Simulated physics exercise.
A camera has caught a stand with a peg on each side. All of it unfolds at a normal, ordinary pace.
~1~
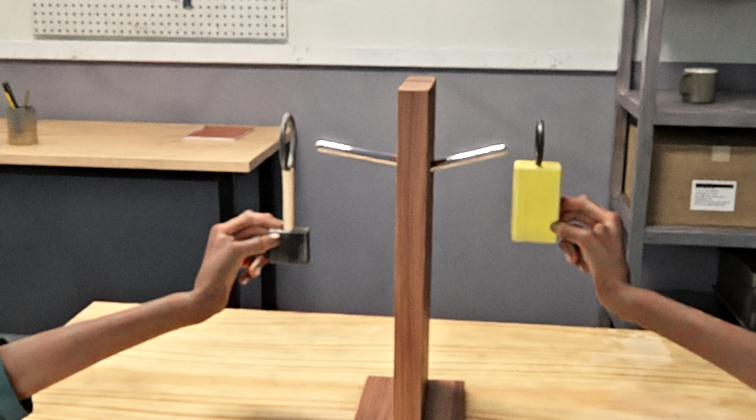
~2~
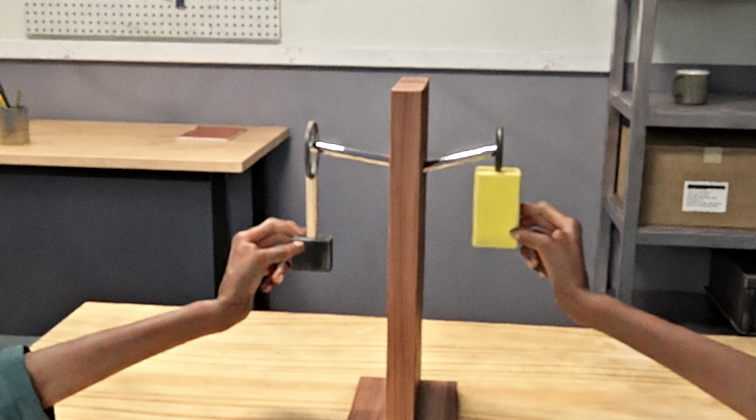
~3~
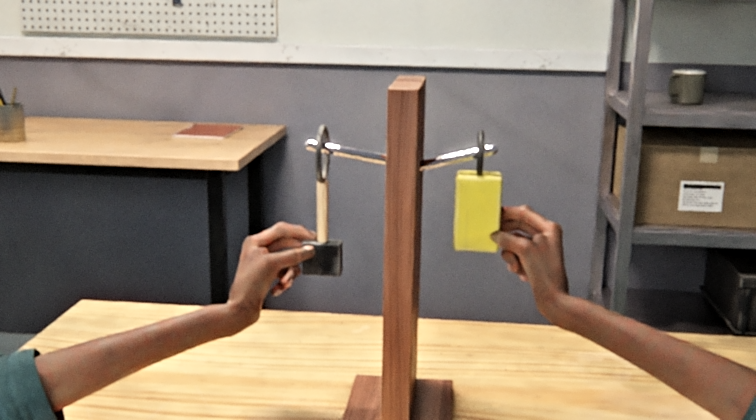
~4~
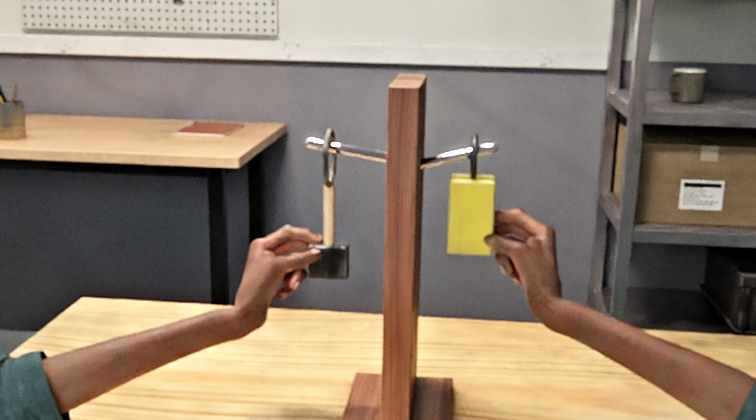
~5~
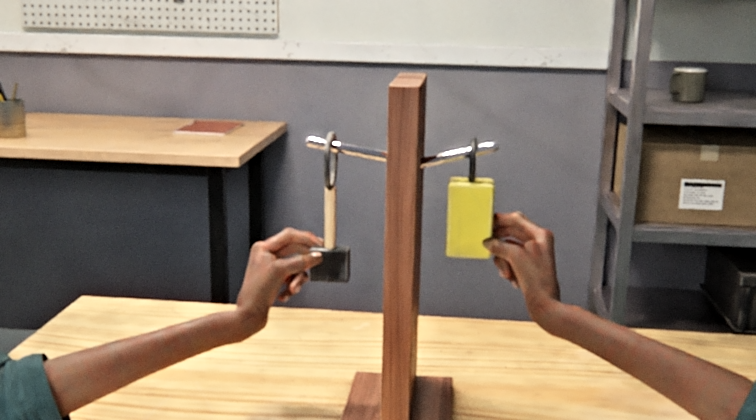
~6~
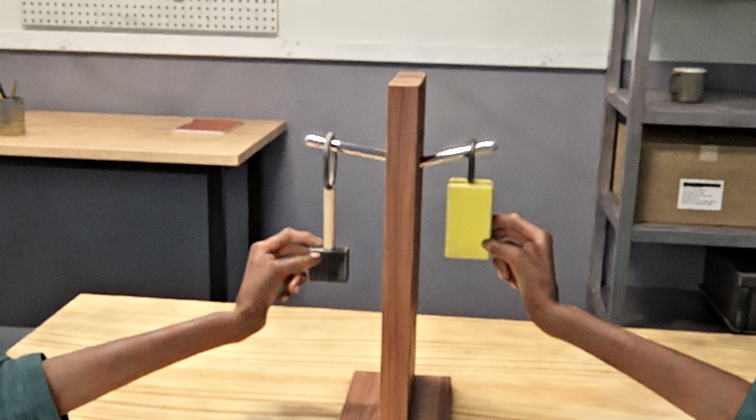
In the video, two hands bring a black brush from the left and a yellow pouch from the right inward to the pegs of a wooden stand, loop them over the pegs, lower them slightly, and keep holding them.
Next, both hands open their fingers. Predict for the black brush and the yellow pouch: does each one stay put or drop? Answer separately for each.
My prediction: The black brush stays put; the yellow pouch stays put.
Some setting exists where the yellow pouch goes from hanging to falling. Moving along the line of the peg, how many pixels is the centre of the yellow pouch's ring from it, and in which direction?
Rightward, near 24 pixels.
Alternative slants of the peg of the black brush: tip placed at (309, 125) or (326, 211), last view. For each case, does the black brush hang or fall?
Log, two runs: Is held fast / gives way.
Then, 0.20 s past the last view, black brush at rest near (330, 209); yellow pouch at rest near (469, 199).
Then, 0.54 s past the last view, black brush at rest near (330, 209); yellow pouch at rest near (466, 199).
Finally, the black brush stays on its peg, near (330, 209); the yellow pouch stays on its peg, near (463, 200).
